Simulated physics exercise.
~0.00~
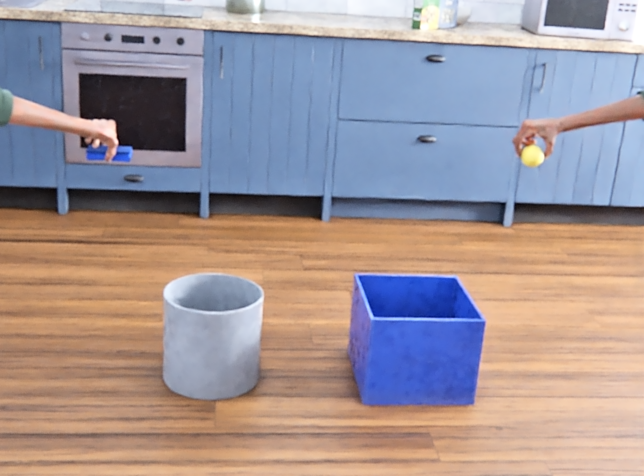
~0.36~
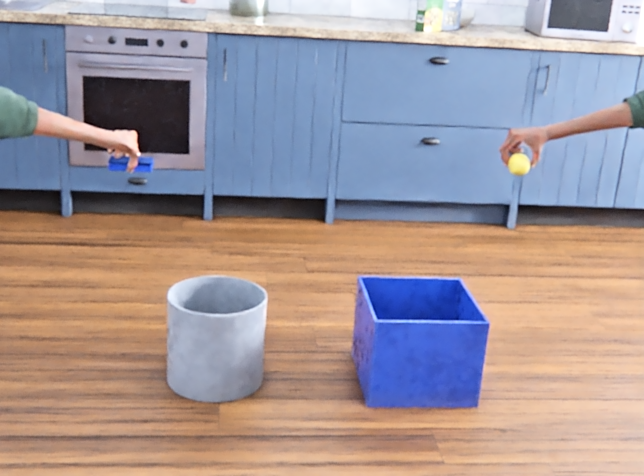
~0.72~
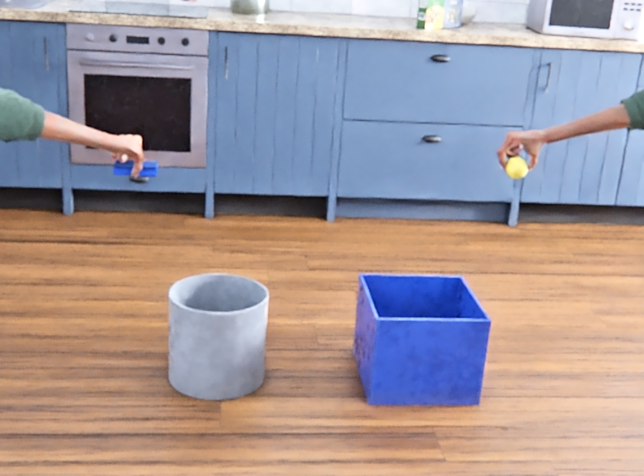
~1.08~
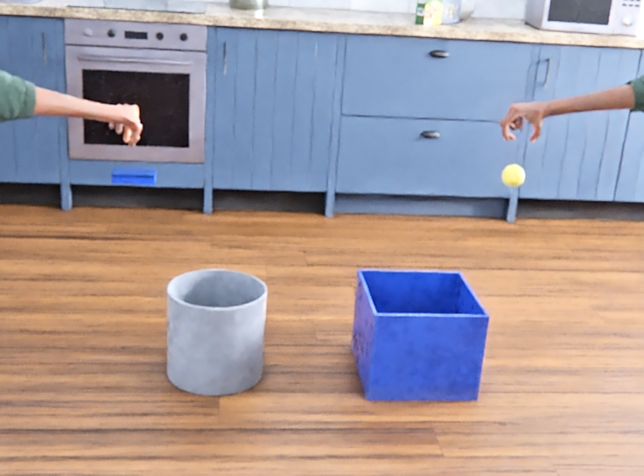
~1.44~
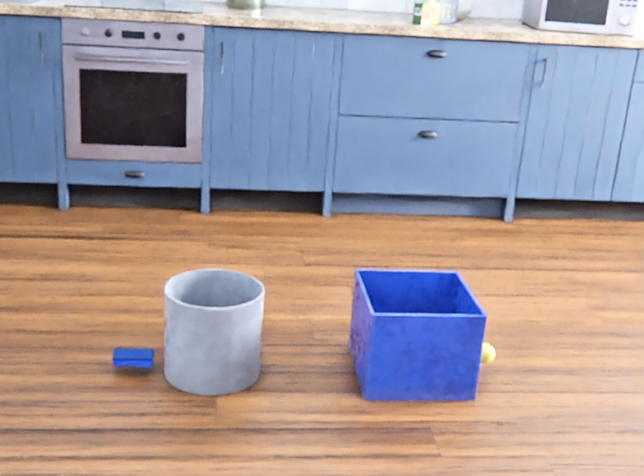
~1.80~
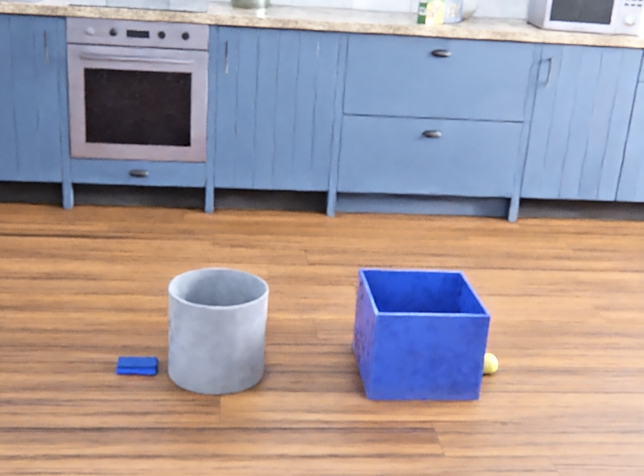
To begin with, one hand from the left holds a small blue sponge and another from the right holds a yellow lemon, with a round grey bin and a square blue basket below on a wooden kitchen floor. The hands move slightly inward, the sponge going right and the lemon left, and then pause. Both hands let go, and the two things drop as the arms draw back out of view. The sponge comes down left of the grey bin, while the lemon comes down beside the blue basket's right side. Both end up resting on the floor, outside the containers.
